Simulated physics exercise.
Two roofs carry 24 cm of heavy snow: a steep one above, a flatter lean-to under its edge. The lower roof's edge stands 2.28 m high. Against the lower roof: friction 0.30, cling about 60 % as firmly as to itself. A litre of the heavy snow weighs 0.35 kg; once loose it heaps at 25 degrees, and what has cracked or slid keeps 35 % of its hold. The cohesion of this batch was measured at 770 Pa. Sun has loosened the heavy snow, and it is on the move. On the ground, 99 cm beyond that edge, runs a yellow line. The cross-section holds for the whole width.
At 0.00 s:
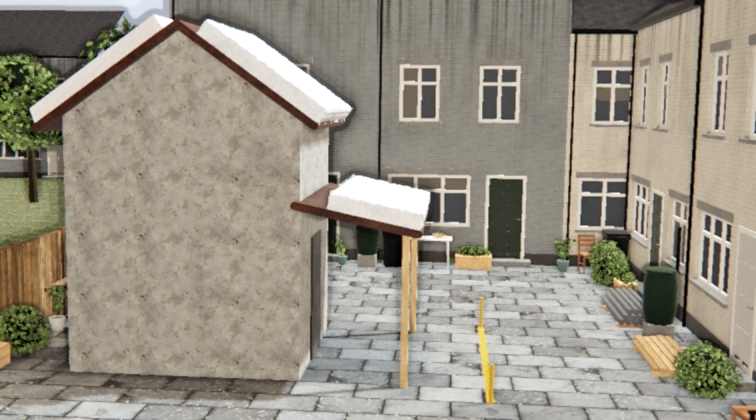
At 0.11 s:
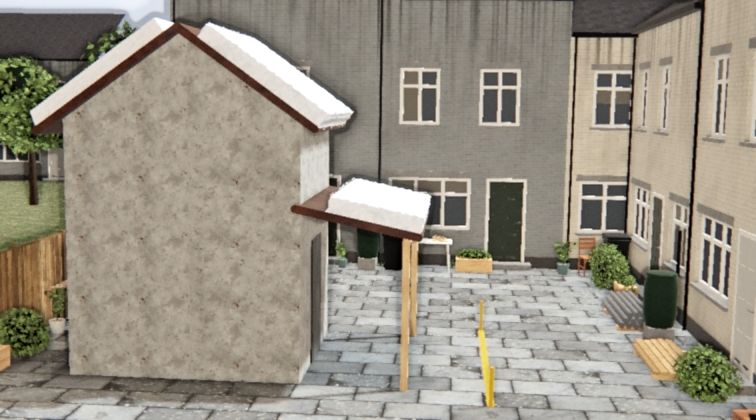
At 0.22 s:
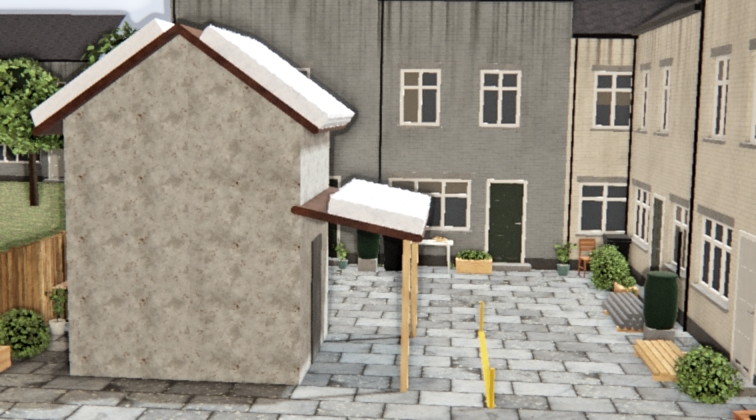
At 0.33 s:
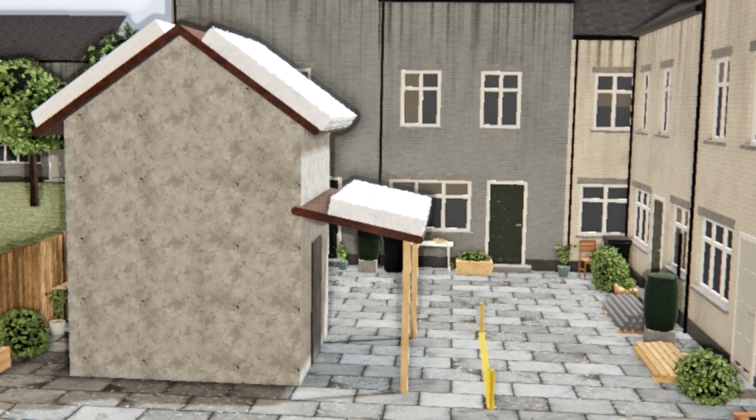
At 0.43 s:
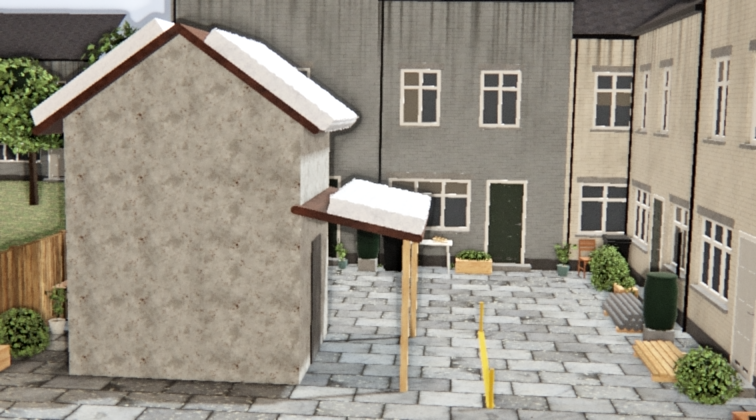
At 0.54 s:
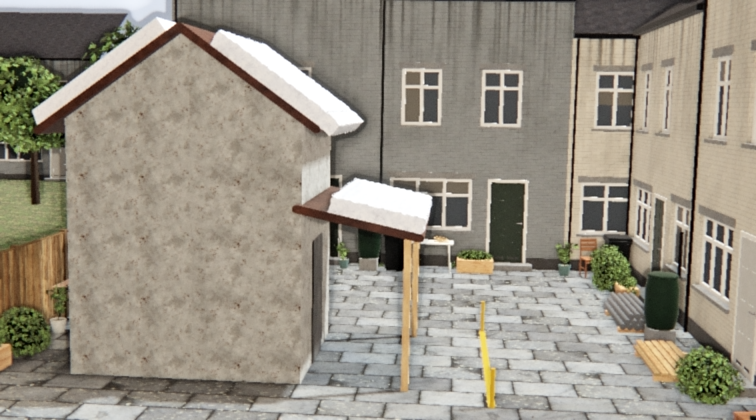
Thick white snow creeping slightly down the right slope of a steep gabled roof, above a snow-covered lean-to in a paved courtyard.
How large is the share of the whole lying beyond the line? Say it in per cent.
It comes to some 11 %.
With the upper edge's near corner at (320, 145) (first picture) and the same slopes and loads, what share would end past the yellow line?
Then about 0 %.
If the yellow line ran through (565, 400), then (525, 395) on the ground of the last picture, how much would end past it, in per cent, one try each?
In that order: 0 %, 2 %.
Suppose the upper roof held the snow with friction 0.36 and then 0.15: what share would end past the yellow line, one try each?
In turn about 30 %, 50 %.
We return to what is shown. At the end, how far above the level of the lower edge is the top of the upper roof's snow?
About 0.7 m.
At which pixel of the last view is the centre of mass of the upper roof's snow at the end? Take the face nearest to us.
Near (429, 295).
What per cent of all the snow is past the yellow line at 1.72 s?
Some 0 per cent.
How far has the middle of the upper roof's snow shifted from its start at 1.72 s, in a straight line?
Roughly 2.0 m.
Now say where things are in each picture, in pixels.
Leading edge of the heavy snow at (320, 111), in the first picture.
Leading edge of the heavy snow at (321, 114), its middle shifted 7 mm, in the second picture.
Leading edge of the heavy snow at (322, 116), its middle shifted 2.7 cm, 1 % of it past the upper edge, in one piece, in the third picture.
Leading edge of the heavy snow at (325, 119), its middle shifted 6.1 cm, 3 % of it past the upper edge, in one piece, in the fourth picture.
Leading edge of the heavy snow at (327, 120), its middle shifted 11 cm, 5 % of it past the upper edge, in one piece, in the fifth picture.
Leading edge of the heavy snow at (333, 125), its middle shifted 18 cm, 9 % of it past the upper edge, cracking, in the sixth picture.
After 1.08 s, none is below the lower edge and 0 % is past the line.
After 1.72 s, none is below the lower edge and 0 % is past the line.
After 2.36 s, 5 % is below the lower edge and 0 % is past the line.
After 3.00 s, 40 % is below the lower edge and 7 % is past the line.
After 5.30 s, at the end, 41 % is below the lower edge and 11 % is past the line.
